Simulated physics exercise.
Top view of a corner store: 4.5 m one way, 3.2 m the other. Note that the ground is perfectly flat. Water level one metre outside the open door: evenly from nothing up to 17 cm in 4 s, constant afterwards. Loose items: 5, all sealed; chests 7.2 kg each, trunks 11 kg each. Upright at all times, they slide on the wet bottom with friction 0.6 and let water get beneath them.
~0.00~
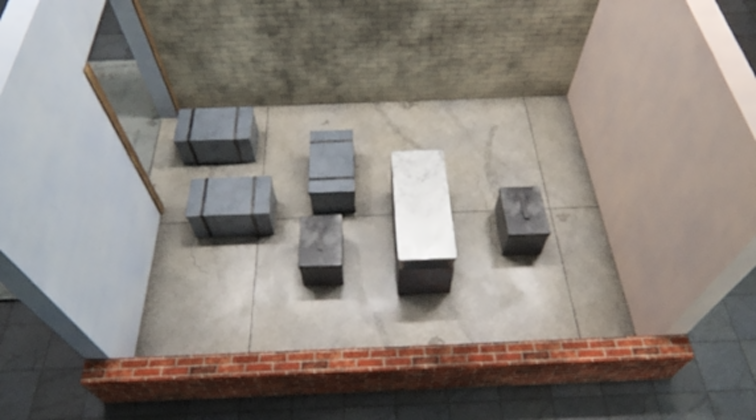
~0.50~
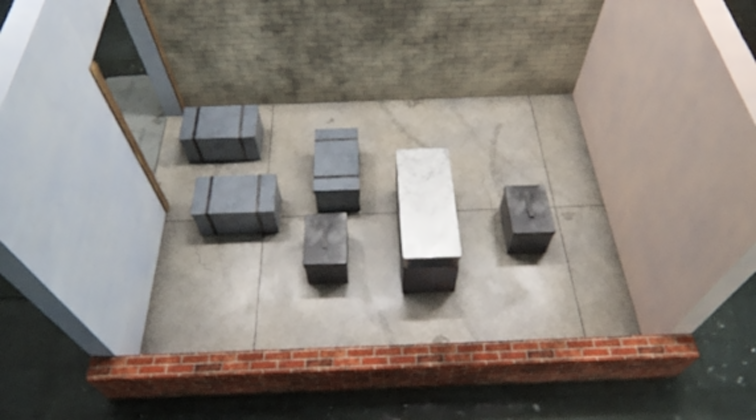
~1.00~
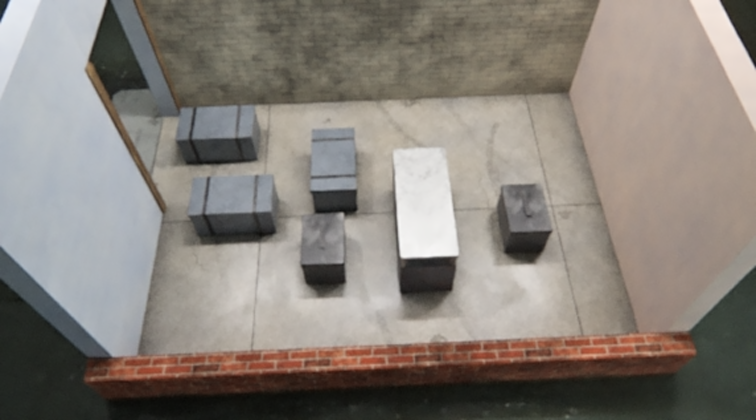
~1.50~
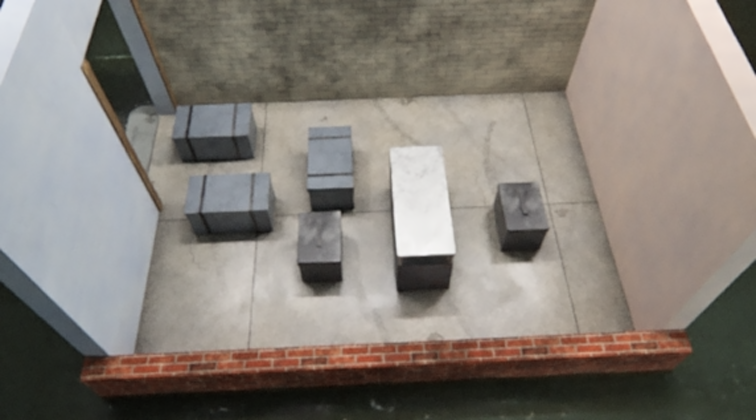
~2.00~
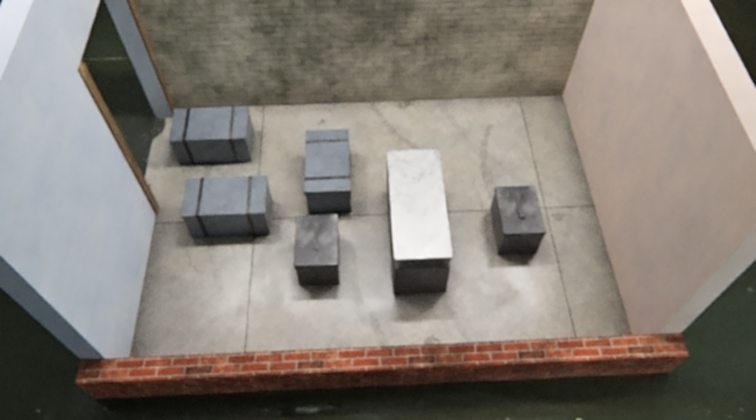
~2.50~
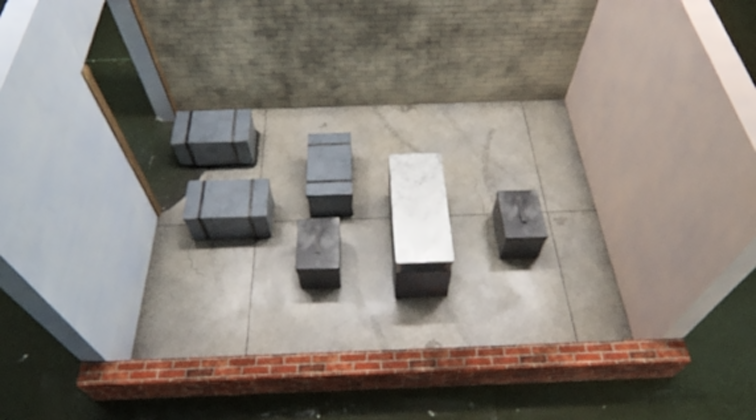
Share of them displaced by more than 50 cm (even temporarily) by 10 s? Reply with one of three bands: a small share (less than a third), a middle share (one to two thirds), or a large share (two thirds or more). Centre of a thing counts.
A large share, two thirds or more.
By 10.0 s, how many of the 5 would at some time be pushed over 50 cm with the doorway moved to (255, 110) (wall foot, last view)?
The count would be 3.
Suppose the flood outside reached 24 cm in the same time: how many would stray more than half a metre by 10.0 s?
Count: 5.
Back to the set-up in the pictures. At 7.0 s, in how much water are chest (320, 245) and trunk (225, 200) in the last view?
Depths: Near 4 cm, then near 2 cm.
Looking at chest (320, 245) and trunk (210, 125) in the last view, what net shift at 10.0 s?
They sit 100 cm and 350 cm away, in the order given.
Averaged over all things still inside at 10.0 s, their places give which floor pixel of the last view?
(424, 246).
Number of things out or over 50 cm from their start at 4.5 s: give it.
It comes to 1.
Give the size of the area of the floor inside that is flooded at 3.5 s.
Somewhere around 1.5 m2, roughly.
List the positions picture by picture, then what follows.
A chest at (321, 240) rests on the ground; a trunk at (229, 196) rests on the ground; 0.0 m2 under water; 0 of 5 have shifted, in the first picture.
A chest at (325, 238) rests on the ground; a trunk at (234, 194), on the bottom; 0.0 m2 under water; 0 of 5 have shifted, in the second picture.
A chest at (323, 238), on the bottom; a trunk at (231, 194) rests on the ground; 0.0 m2 under water; 0 of 5 have shifted, in the third picture.
A chest at (319, 237), on the bottom; a trunk at (228, 192) rests on the ground; water covers 0.0 m2; 0 of 5 have shifted, in the fourth picture.
A chest at (316, 240) rests on the ground; a trunk at (225, 195) rests on the ground; water covers 0.0 m2; 0 of 5 have shifted, in the fifth picture.
A chest at (318, 243), on the bottom; a trunk at (227, 198) rests on the ground; water covers 0.3 m2; 0 of 5 have shifted, in the sixth picture.
After 3.5 s 0 of 5 are over 50 cm from their spots; 0 afloat.
After 4.5 s 1 of 5 are over 50 cm from their spots; 1 afloat.
After 7.0 s 3 of 5 are over 50 cm from their spots; 1 afloat.
After 10.0 s 4 of 5 are over 50 cm from their spots, and 4 have been at some point; 5 afloat.
